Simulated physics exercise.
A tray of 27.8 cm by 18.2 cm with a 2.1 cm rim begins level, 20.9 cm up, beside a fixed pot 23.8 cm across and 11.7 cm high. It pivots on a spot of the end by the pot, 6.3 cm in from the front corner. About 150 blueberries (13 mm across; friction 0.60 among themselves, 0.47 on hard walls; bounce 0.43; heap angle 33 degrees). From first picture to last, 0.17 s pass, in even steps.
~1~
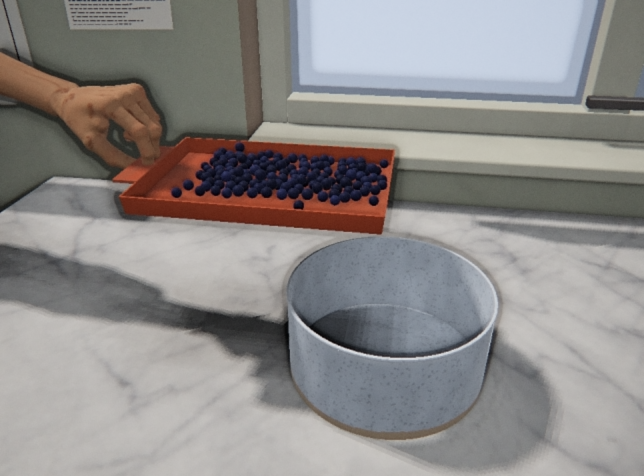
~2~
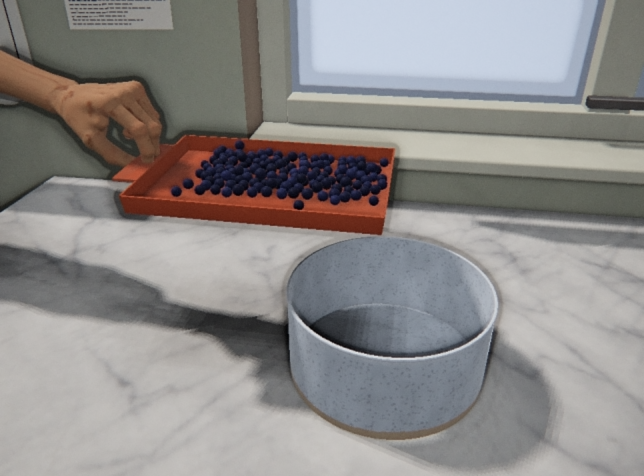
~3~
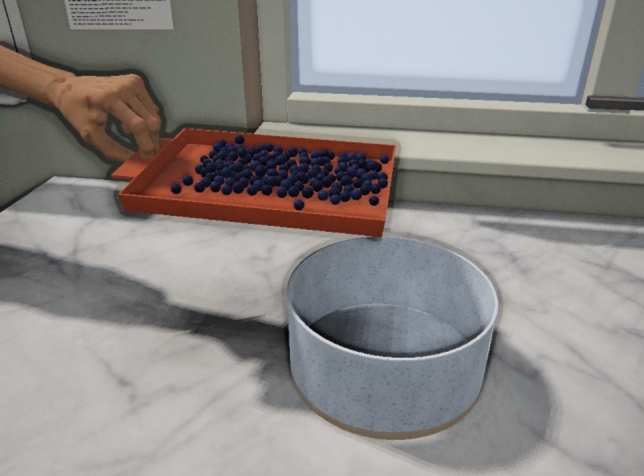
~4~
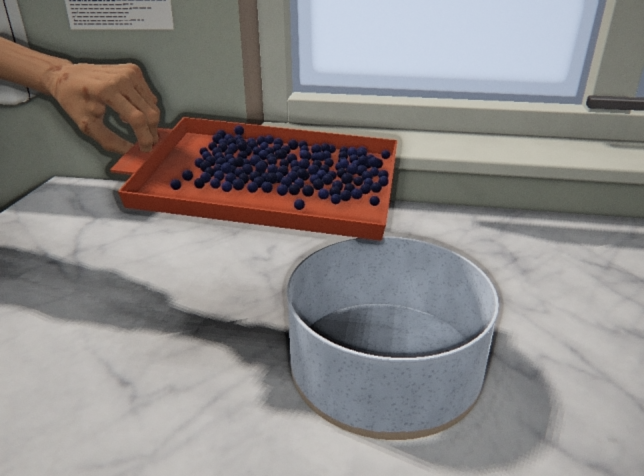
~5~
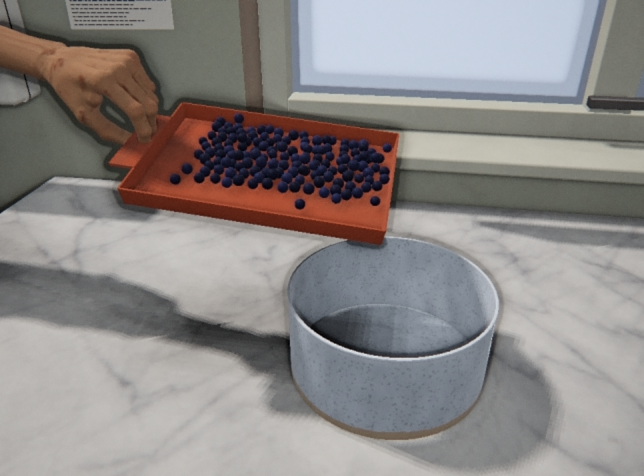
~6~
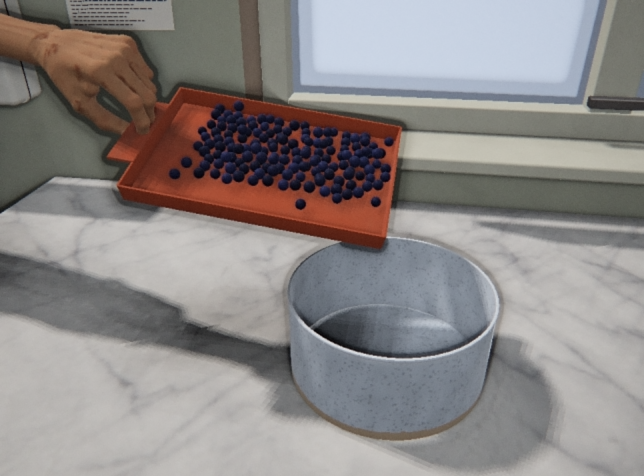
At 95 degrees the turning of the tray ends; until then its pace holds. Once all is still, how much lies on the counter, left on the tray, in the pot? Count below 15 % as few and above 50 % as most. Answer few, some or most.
Counter some, tray few, pot most.
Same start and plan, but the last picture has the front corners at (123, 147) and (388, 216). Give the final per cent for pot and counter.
Pot 70, counter 30.
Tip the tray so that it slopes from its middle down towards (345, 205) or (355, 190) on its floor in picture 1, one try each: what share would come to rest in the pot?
Some 85 and 70 per cent.
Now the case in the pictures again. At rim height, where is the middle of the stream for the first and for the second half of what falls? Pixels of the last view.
At about (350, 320), then at (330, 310).
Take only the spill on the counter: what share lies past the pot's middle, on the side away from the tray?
Some 10 per cent.
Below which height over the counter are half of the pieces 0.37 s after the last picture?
Roughly 22 cm.
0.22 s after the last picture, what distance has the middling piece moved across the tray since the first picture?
About 5 cm.
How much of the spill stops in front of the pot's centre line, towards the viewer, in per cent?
Some 100 per cent.
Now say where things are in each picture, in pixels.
The first frame shows tray tilt 0 degrees, front corners at (122, 196) and (382, 215); middle of the pieces at (284, 174); pot at (390, 288).
The second frame shows tray tilt 1 degrees, front corners at (122, 195) and (382, 216); middle of the pieces at (284, 172).
The third frame shows tray tilt 3 degrees, front corners at (122, 193) and (383, 219), lowest corner right front; middle of the pieces at (284, 169).
The fourth frame shows tray tilt 8 degrees, front corners at (122, 190) and (383, 223), lowest corner right front; middle of the pieces at (284, 164).
The fifth frame shows tray tilt 13 degrees, front corners at (121, 187) and (384, 229), lowest corner right front; middle of the pieces at (285, 157).
The sixth frame shows tray tilt 19 degrees, front corners at (120, 184) and (384, 235), lowest corner right front; middle of the pieces at (285, 150); pot at (391, 288).
Then, 0.22 s after the last picture, tilt 57 degrees; the tray holds 100 %, the pot 0 %.
Then, 0.37 s after the last picture, tilt 83 degrees; the tray holds 90 %, the pot 5 %.
Then, 0.65 s after the last picture, tilt 95 degrees; the tray holds 15 %, the pot 55 %.
In the end, counter 25 %, tray 5 %, pot 65 %.
